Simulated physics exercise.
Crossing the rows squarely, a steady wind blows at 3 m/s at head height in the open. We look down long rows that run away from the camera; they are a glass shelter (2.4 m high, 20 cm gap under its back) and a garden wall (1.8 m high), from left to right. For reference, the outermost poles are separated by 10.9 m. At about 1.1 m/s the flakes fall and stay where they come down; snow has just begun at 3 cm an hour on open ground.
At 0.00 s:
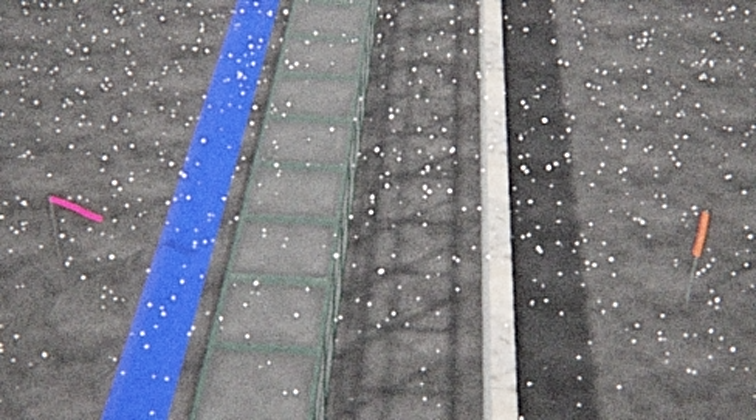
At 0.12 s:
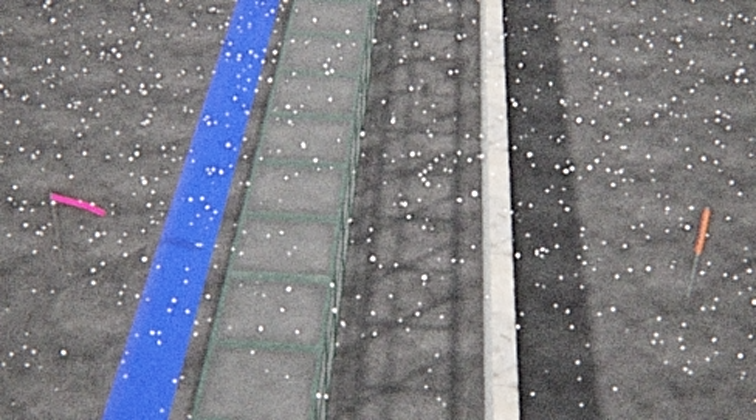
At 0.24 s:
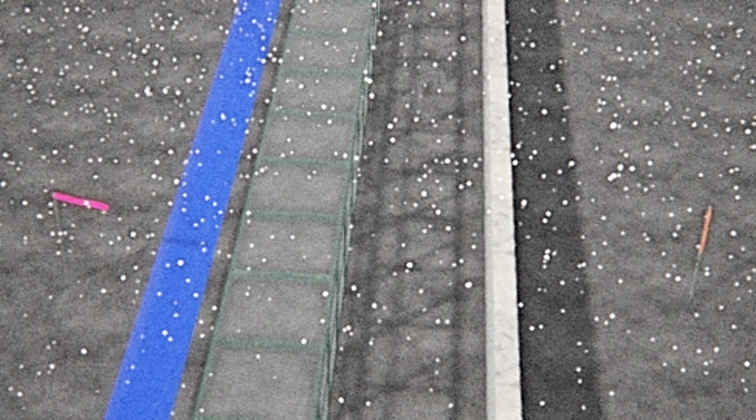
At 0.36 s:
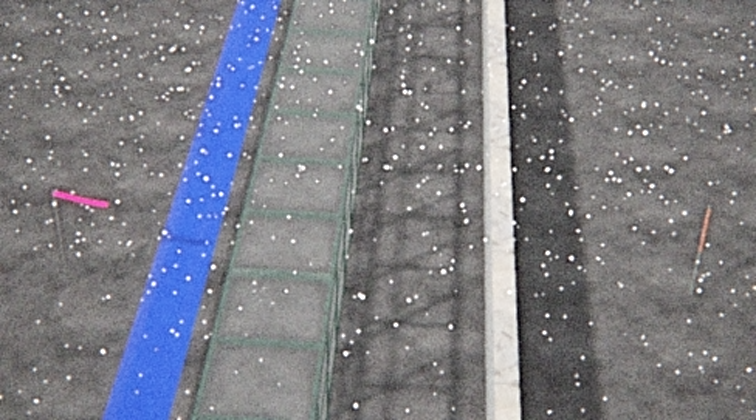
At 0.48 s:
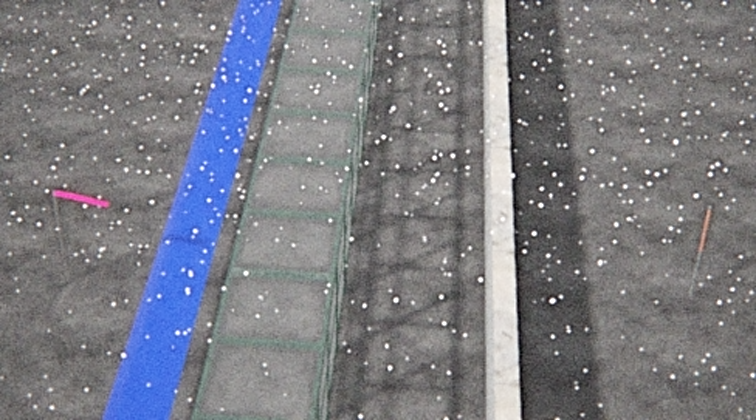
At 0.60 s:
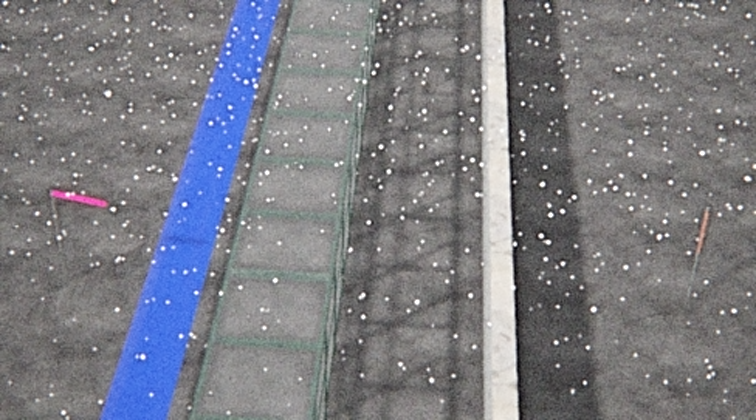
A shelter and wall stand amid snow while a pink ribbon streams right, an orange hanging.
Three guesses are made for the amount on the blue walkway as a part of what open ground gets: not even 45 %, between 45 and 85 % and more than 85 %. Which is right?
Of the open amount, it gets over 85 %.
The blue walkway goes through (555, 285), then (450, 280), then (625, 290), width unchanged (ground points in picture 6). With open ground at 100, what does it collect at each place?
First around 90 percent, next around 80 percent, last around 80 percent.
10 minutes on, 5 mm on the blue walkway, 5 mm in the open.
30 minutes on, 16 mm on the blue walkway, 15 mm in the open.
60 minutes on, 31 mm on the blue walkway, 30 mm in the open, so the blue walkway has 103 % of the open amount; the left half of it has 101 %, the right half 106 %.
